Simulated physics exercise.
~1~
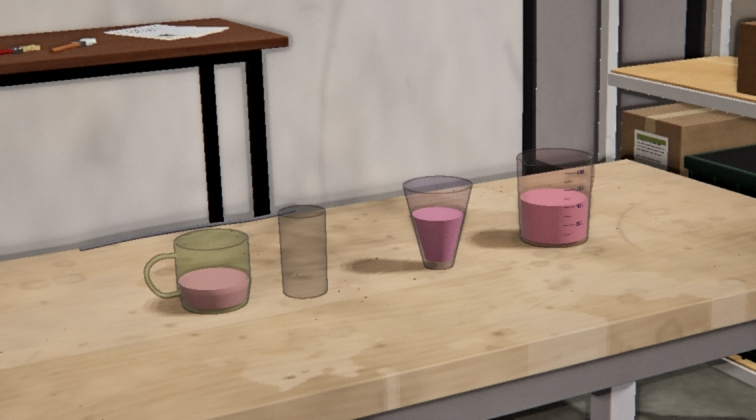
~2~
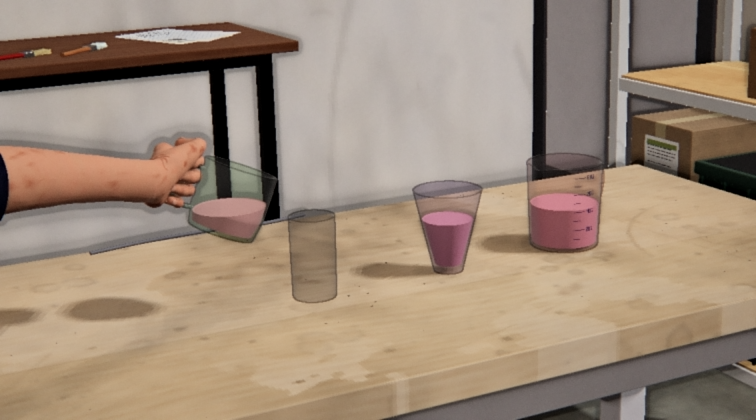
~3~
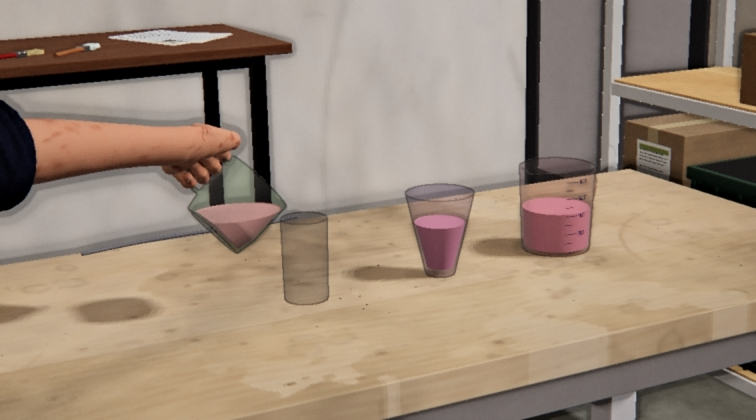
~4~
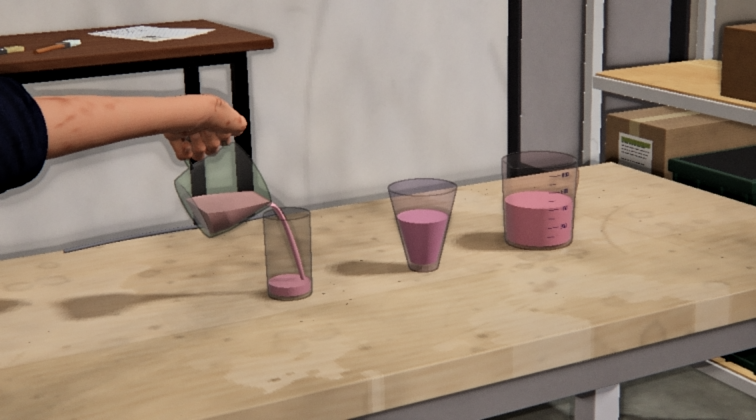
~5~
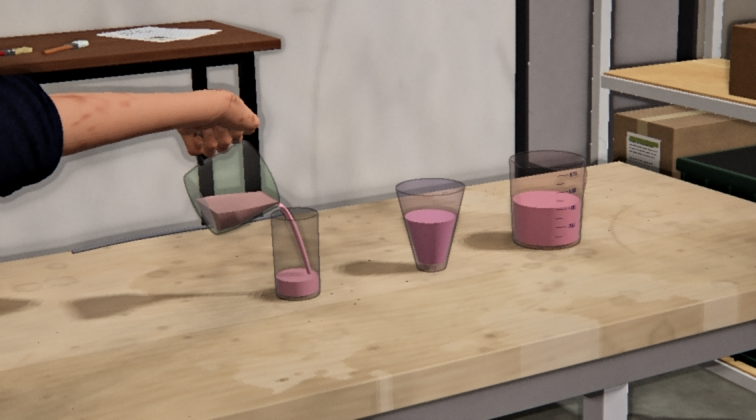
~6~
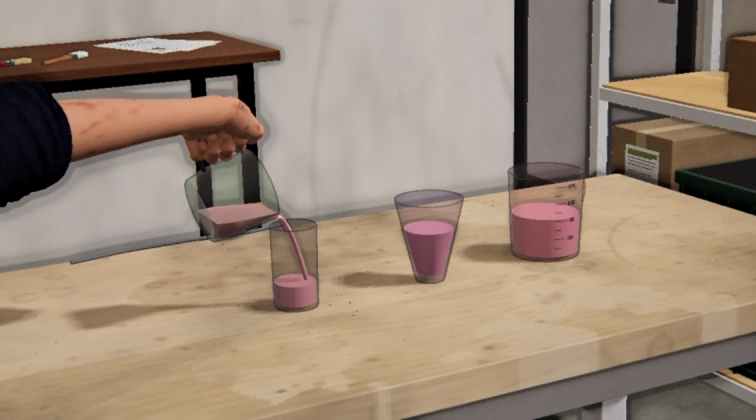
A hand lifts a mug of pink milk from the left side of a wooden table and tilts it over an empty tumbler. The milk streams out in a thin arc, and its level in the tumbler rises while the flared glass and measuring jug stay put to the right.
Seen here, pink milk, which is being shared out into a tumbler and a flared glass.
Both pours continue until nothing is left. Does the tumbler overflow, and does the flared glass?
The tumbler does not overflow; the flared glass overflows.
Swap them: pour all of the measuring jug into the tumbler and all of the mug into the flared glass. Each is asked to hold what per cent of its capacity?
The first one is at 160 per cent, the second at 80 per cent.
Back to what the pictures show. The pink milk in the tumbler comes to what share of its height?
Near 60 in a hundred.
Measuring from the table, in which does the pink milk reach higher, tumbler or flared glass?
Right one.
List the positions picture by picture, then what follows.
In the first picture, nothing is moving yet; mug (213, 268) about a third full; measuring jug (555, 196) about half full; tumbler (304, 249) empty; flared glass (438, 221) about two thirds full.
In the second picture, the mug is picked up; mug (232, 197) tipped 25° with all of its load; tumbler (313, 254) empty.
In the third picture, the mug leans over the tumbler; mug (238, 204) tipped 50° with all of its load; tumbler (305, 256) empty.
In the fourth picture, the pink milk is flowing; mug (224, 190) tipped 65° with about three quarters of its load; tumbler nearly empty, surface at (290, 282).
In the fifth picture, the pink milk is flowing; mug (233, 188) tipped 70° with about two thirds of its load; flared glass (431, 223) about two thirds full.
In the sixth picture, the pink milk is flowing; mug (233, 197) tipped 75° with about half of its load; measuring jug about half full, surface at (546, 212); tumbler about a quarter full, surface at (296, 281); flared glass about two thirds full, surface at (430, 228).
Next, the tumbler is about half full.
After that, the tumbler is about two thirds full.
Finally, the tumbler is about two thirds full; the flared glass is full to the brim with a puddle round it.
